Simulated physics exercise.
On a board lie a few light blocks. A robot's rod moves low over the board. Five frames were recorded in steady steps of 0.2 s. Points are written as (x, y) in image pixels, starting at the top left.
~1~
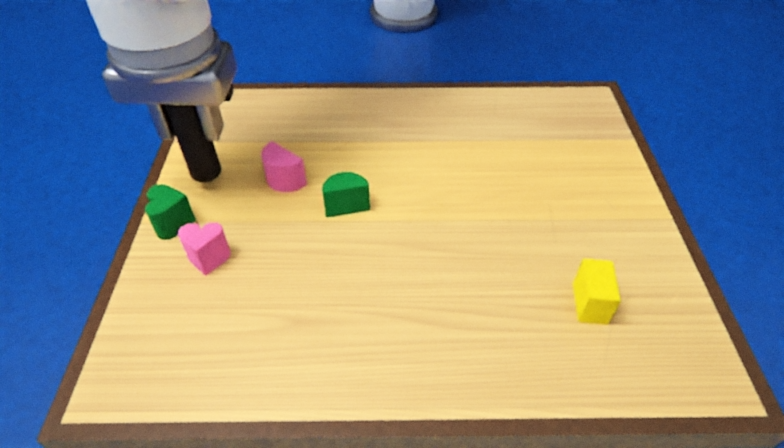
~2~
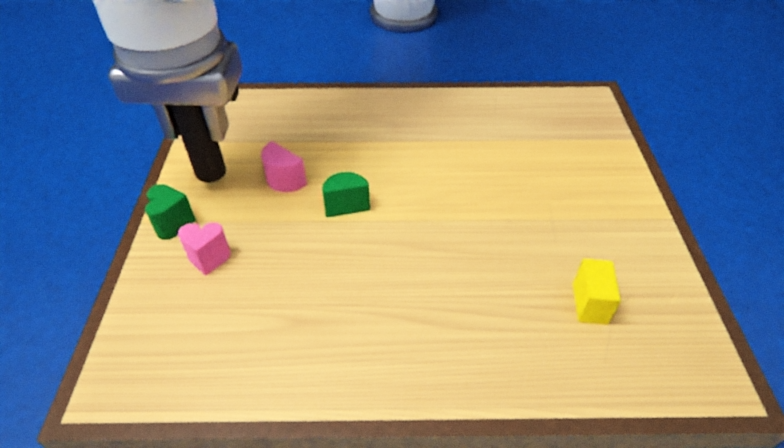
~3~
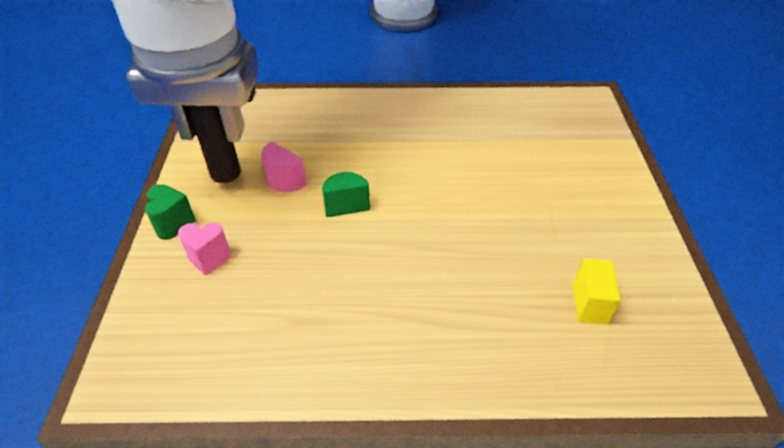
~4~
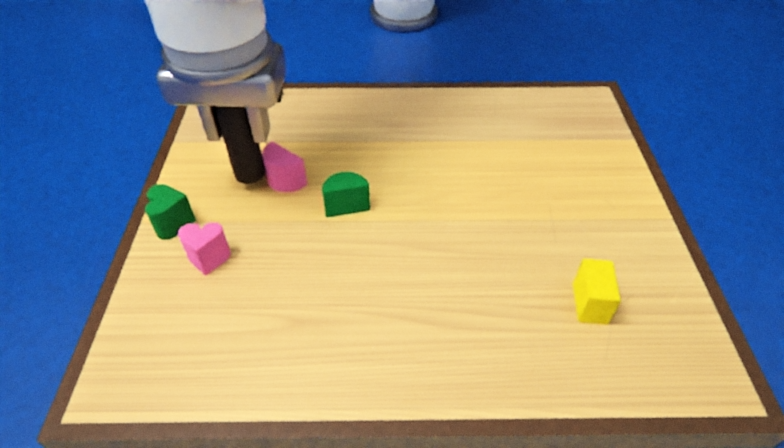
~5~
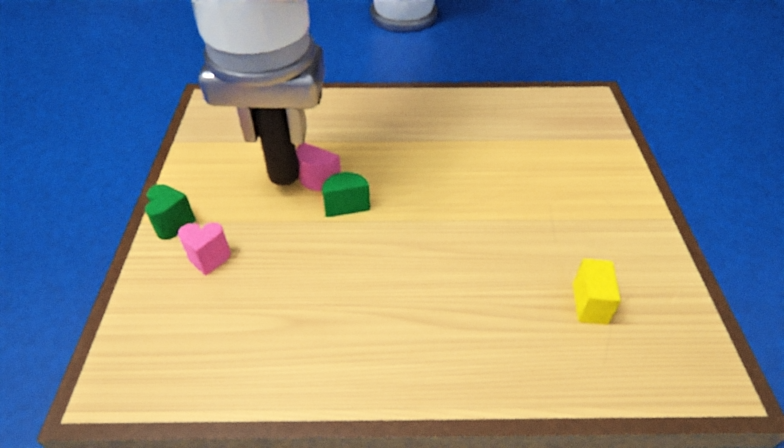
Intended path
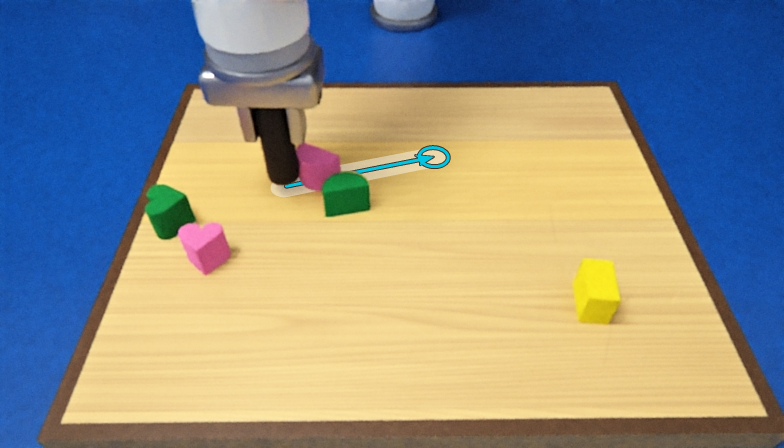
A robot arm with a black rod moves low over a pale wooden board on a blue surface, seen from above at a slight angle by a still camera. A green heart and a pink heart lie at left, a pink block and a green D-shaped block near the upper middle, and a yellow block at right. The rod slides rightward and pushes the pink block right, close to the green D-shaped one.
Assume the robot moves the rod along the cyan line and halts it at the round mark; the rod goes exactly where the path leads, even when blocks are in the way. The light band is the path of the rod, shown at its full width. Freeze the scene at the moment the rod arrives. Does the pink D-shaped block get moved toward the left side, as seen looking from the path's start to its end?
No, that is not what happens.
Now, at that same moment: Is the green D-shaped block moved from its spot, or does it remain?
Put simply, it stays right there.
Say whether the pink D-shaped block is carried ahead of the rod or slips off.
Slipped loose.
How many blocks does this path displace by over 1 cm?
The number will come to 1.
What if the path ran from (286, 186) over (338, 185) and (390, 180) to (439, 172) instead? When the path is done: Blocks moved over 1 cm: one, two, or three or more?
The count is one.
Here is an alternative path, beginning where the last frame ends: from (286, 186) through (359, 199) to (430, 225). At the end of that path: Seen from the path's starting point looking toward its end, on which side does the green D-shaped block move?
It is pushed towards the right-hand side.
Drawn move, from (286, 186) to (434, 157).
The first path, step by step. One third of the way, rod (336, 166); pink D-shaped block (367, 147), turned 20° clockwise.
Two thirds of the way, rod (387, 156); pink D-shaped block (417, 145), turned 60° clockwise.
At the end, rod (434, 147); pink D-shaped block (453, 148), turned 140° clockwise; green D-shaped block still.
